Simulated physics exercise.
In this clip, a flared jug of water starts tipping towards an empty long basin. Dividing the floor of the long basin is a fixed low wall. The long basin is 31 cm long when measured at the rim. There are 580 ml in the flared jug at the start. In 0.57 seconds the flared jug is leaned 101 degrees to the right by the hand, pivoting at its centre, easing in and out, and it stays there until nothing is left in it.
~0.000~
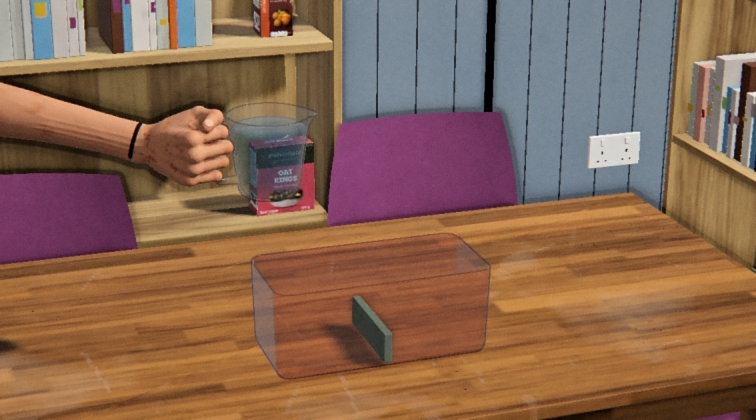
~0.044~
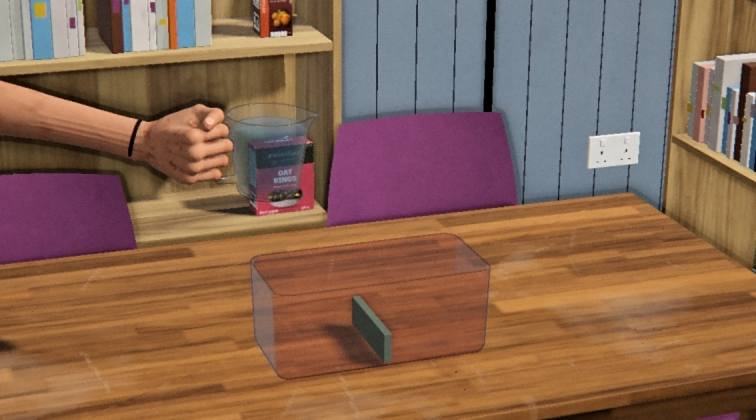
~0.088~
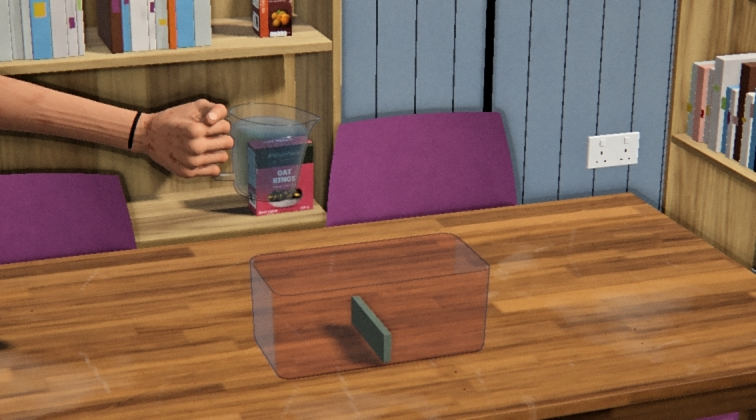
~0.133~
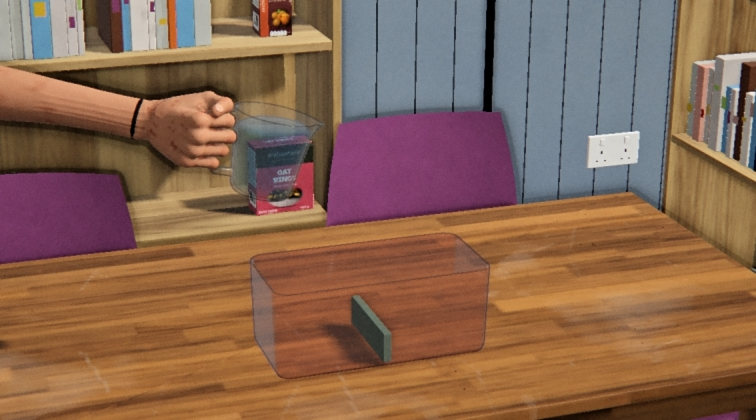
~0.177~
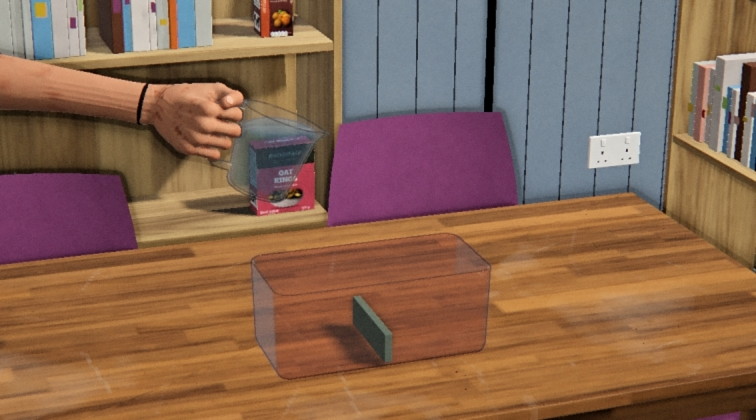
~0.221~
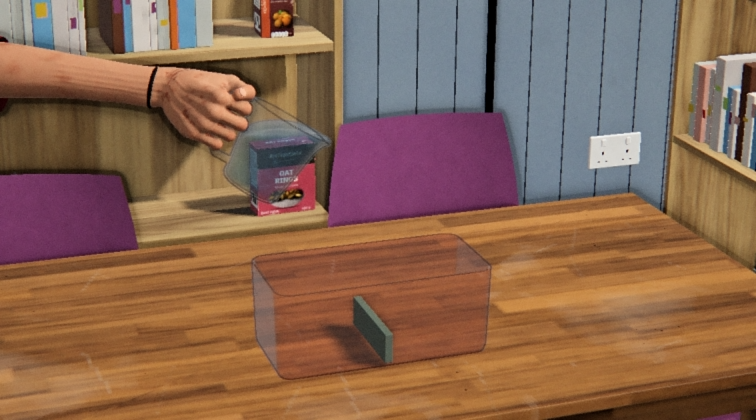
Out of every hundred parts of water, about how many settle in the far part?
About 38 out of 100.
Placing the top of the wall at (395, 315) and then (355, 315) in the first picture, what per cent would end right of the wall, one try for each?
In order, 5 and 85 per cent.
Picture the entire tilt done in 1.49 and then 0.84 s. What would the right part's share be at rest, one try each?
Try 1: 60 %; try 2: 45 %.
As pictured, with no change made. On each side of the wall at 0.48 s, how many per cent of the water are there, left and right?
4 on the left, 12 on the right, roughly.
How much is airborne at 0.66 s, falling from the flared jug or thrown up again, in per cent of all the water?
I'd put it at about 18 per cent of the liquid.
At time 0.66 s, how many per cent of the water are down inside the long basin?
About 72 %.
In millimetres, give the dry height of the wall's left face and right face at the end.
Left 28 mm, right 34 mm.
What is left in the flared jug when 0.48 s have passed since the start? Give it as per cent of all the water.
Still held: Roughly 48 % of the total.
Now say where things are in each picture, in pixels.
In the first picture, tilt 0°; pouring edge (318, 111); surface from (230, 129) to (305, 122); the long basin's rim runs from (262, 278) to (473, 251); the wall's top is at (372, 316).
In the second picture, tilt 2°; pouring edge (318, 113); surface from (230, 128) to (305, 123).
In the third picture, tilt 6°; pouring edge (320, 116); surface from (233, 126) to (306, 124).
In the fourth picture, tilt 13°; pouring edge (324, 122); surface from (235, 126) to (310, 126).
In the fifth picture, tilt 22°; pouring edge (328, 132); surface from (239, 130) to (317, 129).
In the sixth picture, tilt 33°; pouring edge (331, 143); surface from (238, 139) to (323, 135); 1 per cent is over the edge.
By 0.48 s the tilt is 94° and 48 per cent is still to pour, 4 is left of the wall and 11 right of it.
By 0.66 s the tilt is 101° and 10 per cent is still to pour, 40 is left of the wall and 31 right of it.
By 0.86 s the tilt is 101° and 1 per cent is still to pour, 57 is left of the wall and 37 right of it.
By 1.07 s the tilt is 101° and 0 per cent is still to pour, 60 is left of the wall and 38 right of it.
At rest 60 per cent lies left of the wall, 38 right of it and 2 outside.
